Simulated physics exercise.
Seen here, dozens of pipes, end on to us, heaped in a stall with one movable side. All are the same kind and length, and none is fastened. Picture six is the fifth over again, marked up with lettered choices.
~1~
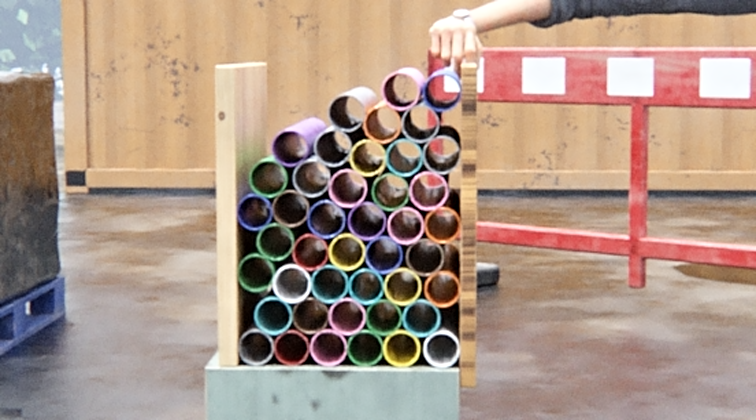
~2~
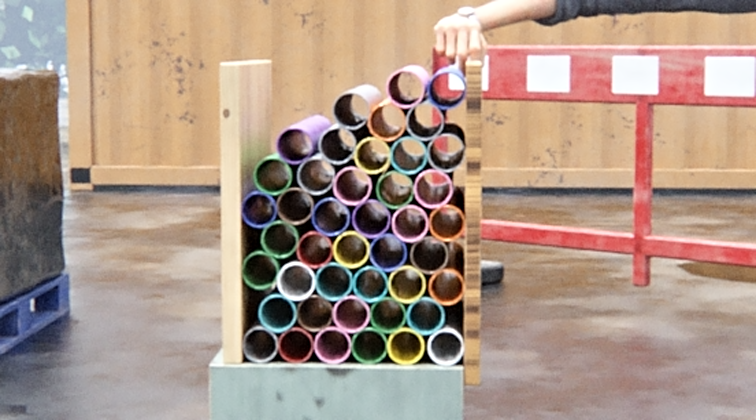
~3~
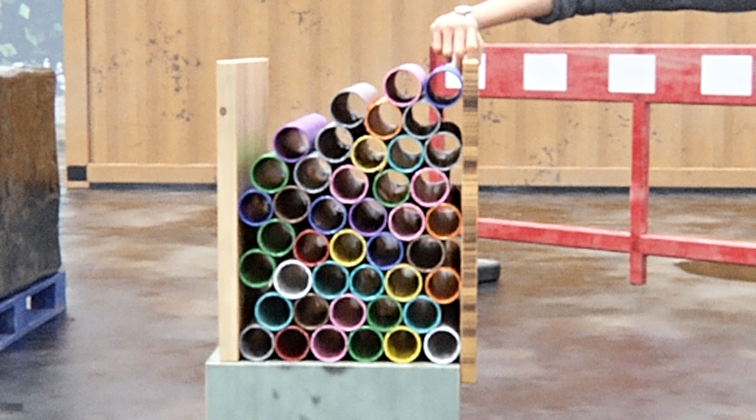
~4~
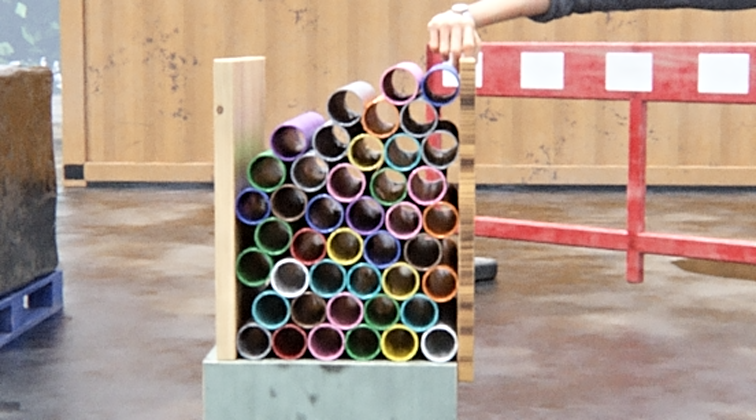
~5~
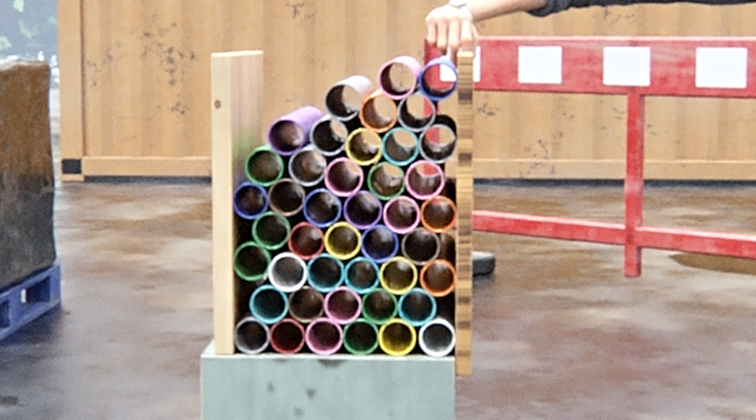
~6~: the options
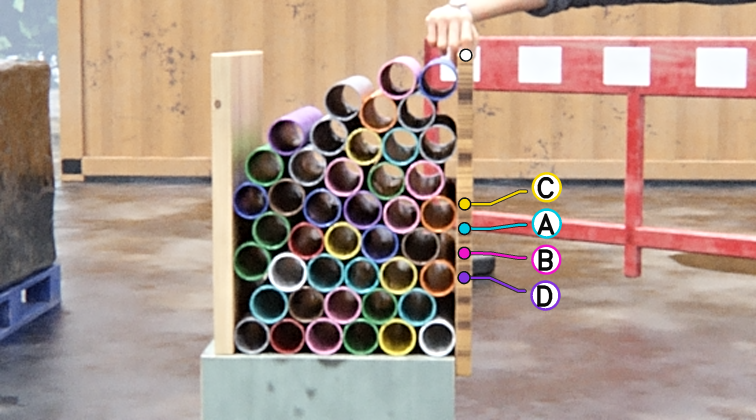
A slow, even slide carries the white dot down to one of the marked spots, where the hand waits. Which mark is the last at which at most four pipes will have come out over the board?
The answer is mark A.
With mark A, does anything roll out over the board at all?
At A: Yes.
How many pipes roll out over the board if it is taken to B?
At B the number is eight.
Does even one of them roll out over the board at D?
Yes.
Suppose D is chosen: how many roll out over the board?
With D, eight.
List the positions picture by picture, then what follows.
Side board (468, 211); a white pipe (442, 349), in the first picture.
A white pipe (446, 347); a brown pipe (315, 313), in the second picture.
A brown pipe (426, 254); a pink pipe (407, 222), in the third picture.
A green pipe (389, 187); a grey pipe (440, 150), in the fourth picture.
A yellow pipe (364, 147); a blue pipe (438, 82); side board (464, 200), in the fifth picture.
On the copy, A at (464, 228); B at (464, 253); C at (464, 204); D at (464, 278); the white dot at (466, 55).
On A. First, top of the board (457, 128).
Then, top of the board (457, 210).
Finally, top of the board (457, 227), four out over the board.
By contrast, B more than four out over the board; C four out over the board; D more than four out over the board.
